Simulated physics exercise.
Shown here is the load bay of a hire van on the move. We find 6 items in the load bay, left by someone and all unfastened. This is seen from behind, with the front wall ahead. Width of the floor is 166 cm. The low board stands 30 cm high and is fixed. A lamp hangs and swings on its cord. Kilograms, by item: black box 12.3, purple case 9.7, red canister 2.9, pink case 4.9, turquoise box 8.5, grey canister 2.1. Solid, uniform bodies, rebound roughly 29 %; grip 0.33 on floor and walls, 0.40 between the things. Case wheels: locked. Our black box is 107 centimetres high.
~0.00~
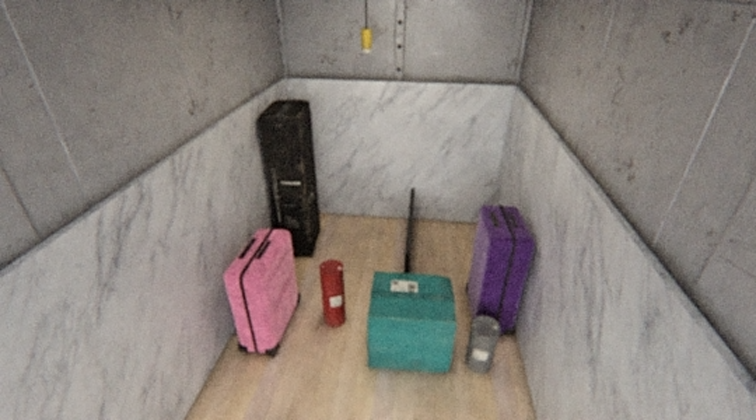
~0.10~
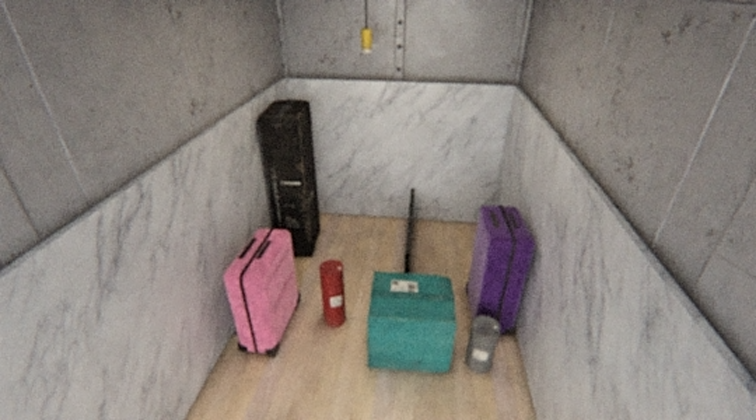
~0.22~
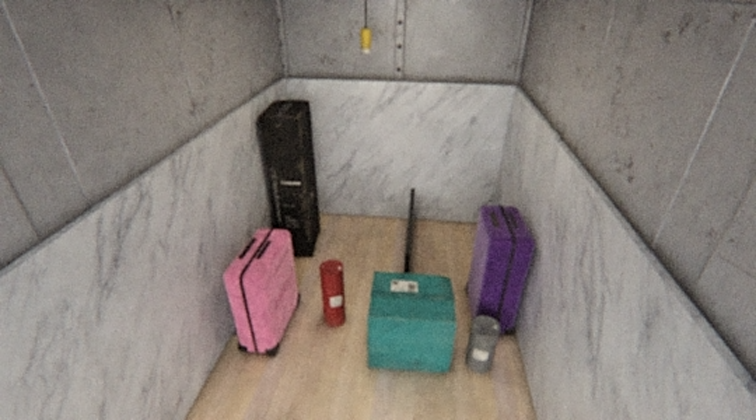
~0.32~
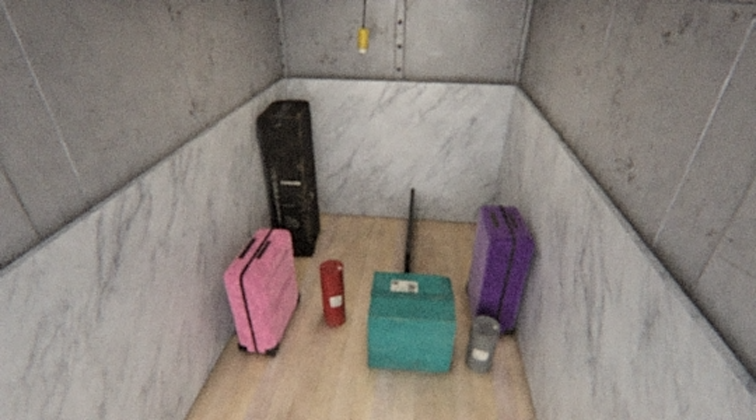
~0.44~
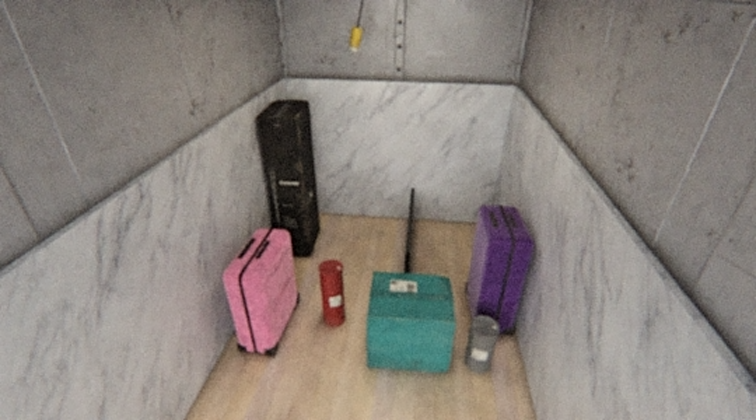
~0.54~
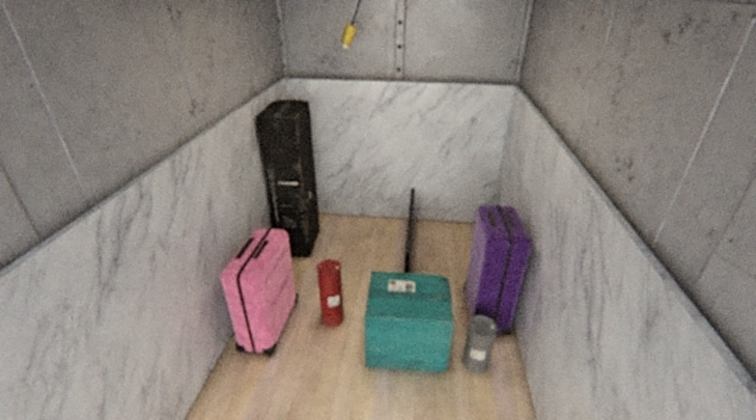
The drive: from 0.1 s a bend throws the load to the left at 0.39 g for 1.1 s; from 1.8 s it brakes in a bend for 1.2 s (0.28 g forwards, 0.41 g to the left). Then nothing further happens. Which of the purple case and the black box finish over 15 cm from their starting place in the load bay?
Purple case: Over 15 cm away; black box: Within 15 cm.
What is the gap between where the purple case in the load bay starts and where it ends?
It ends about 42 centimetres from where it started.
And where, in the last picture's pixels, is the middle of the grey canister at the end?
Its centre ends close to (363, 281) in the last view.
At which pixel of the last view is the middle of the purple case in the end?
Around (425, 258).
After 1.04 s, push 0.25 g left; purple case slid 17 cm near (466, 267); red canister slid 15 cm; turquoise box slid 16 cm.
After 2.44 s, push 0.28 g forwards, 0.41 g left; purple case leaning 35° near (424, 256); black box slid 2 cm near (292, 181); red canister leaning 35°.
After 2.74 s, push 0.28 g forwards, 0.41 g left; purple case leaning 44° near (425, 258); black box slid 3 cm near (293, 180); red canister on its side.
At rest (4.3 s), tipped over in the load bay, purple case and red canister; not toppled but over 15 cm from the start, turquoise box and grey canister; the other 2 in place, give or take 15 cm. In the last view, purple case near (425, 258), black box near (293, 179).
